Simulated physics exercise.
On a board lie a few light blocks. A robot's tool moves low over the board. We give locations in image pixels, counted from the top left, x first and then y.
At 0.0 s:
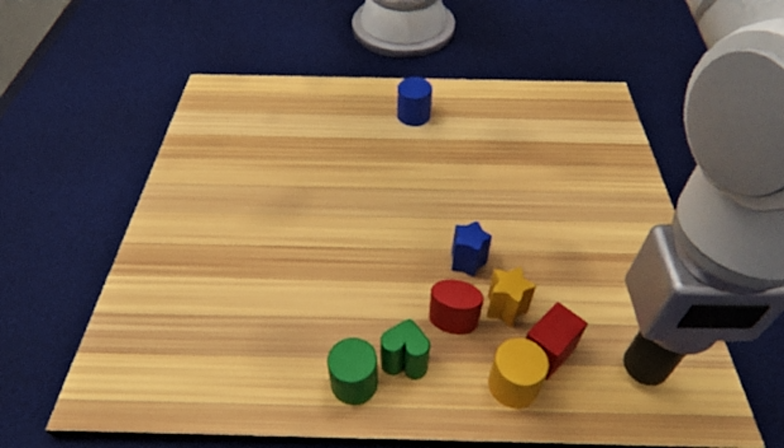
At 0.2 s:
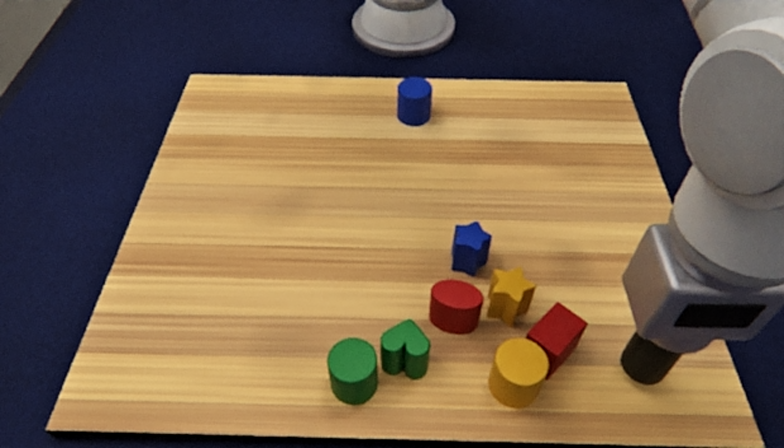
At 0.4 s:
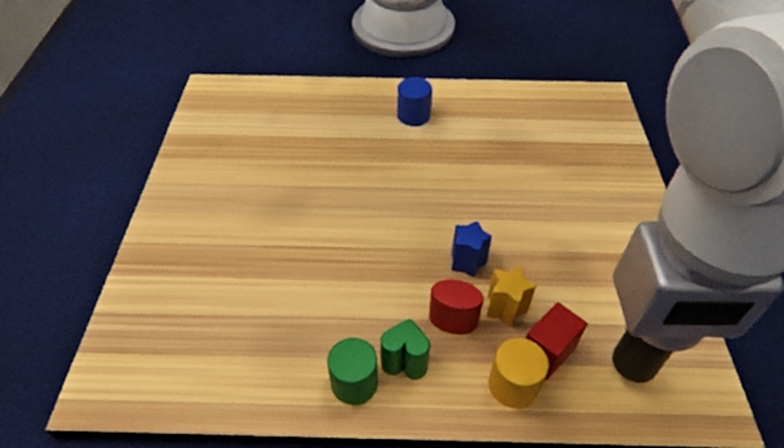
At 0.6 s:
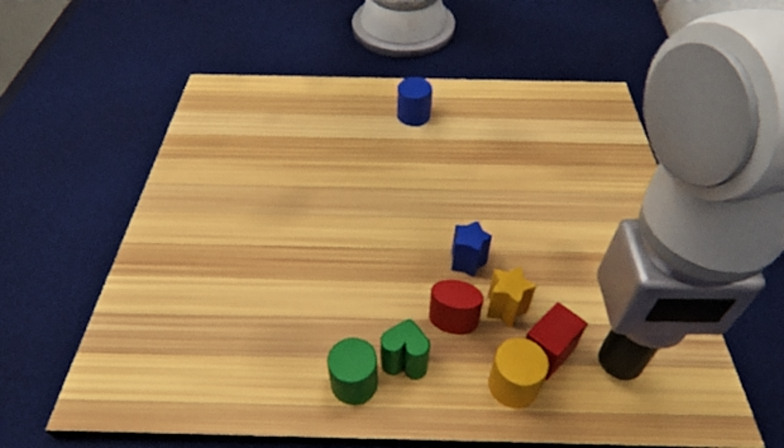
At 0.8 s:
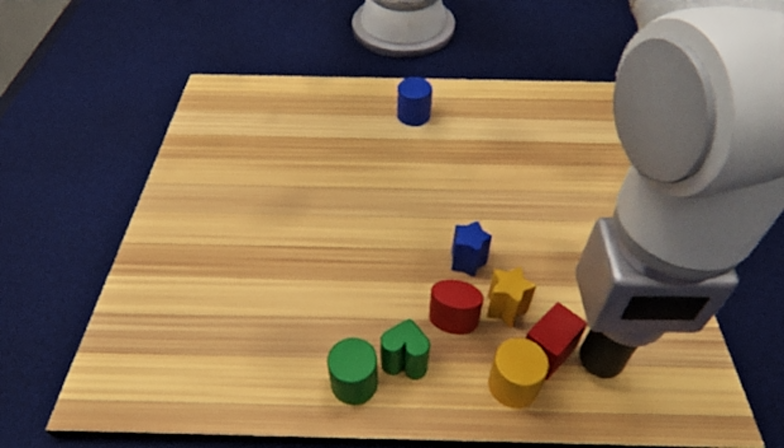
The clip shows a robot arm with a dark tool tip moving slowly left, low over a wooden board, drawing close to a red block beside a yellow cylinder, while the red, yellow, green and blue blocks stay still.
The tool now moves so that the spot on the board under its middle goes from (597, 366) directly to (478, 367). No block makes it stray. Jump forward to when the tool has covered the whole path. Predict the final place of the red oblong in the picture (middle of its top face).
The top centre is at (507, 306).
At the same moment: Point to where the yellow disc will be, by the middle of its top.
For the centre of its top, I'd go with (466, 385).
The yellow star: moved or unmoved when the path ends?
That block moves.
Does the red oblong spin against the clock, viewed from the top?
The answer is no.
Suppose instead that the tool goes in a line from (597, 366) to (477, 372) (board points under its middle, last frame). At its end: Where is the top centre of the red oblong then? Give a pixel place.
It should be at about (511, 309).
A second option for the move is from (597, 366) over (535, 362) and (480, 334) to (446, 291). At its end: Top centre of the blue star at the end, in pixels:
It ends at (473, 213).
What follows on the original path. One third of the way, tool at (560, 359); red oblong at (534, 316).
Two thirds of the way, tool at (520, 360); red oval block at (454, 291); yellow star at (505, 275), turned 30° clockwise; yellow disc at (491, 372); red oblong at (510, 308), turned 35° clockwise.
At the end, tool at (479, 360); red oval block at (452, 289); yellow star at (504, 274), turned 40° clockwise; yellow disc at (466, 385); red oblong at (507, 306), turned 45° clockwise.
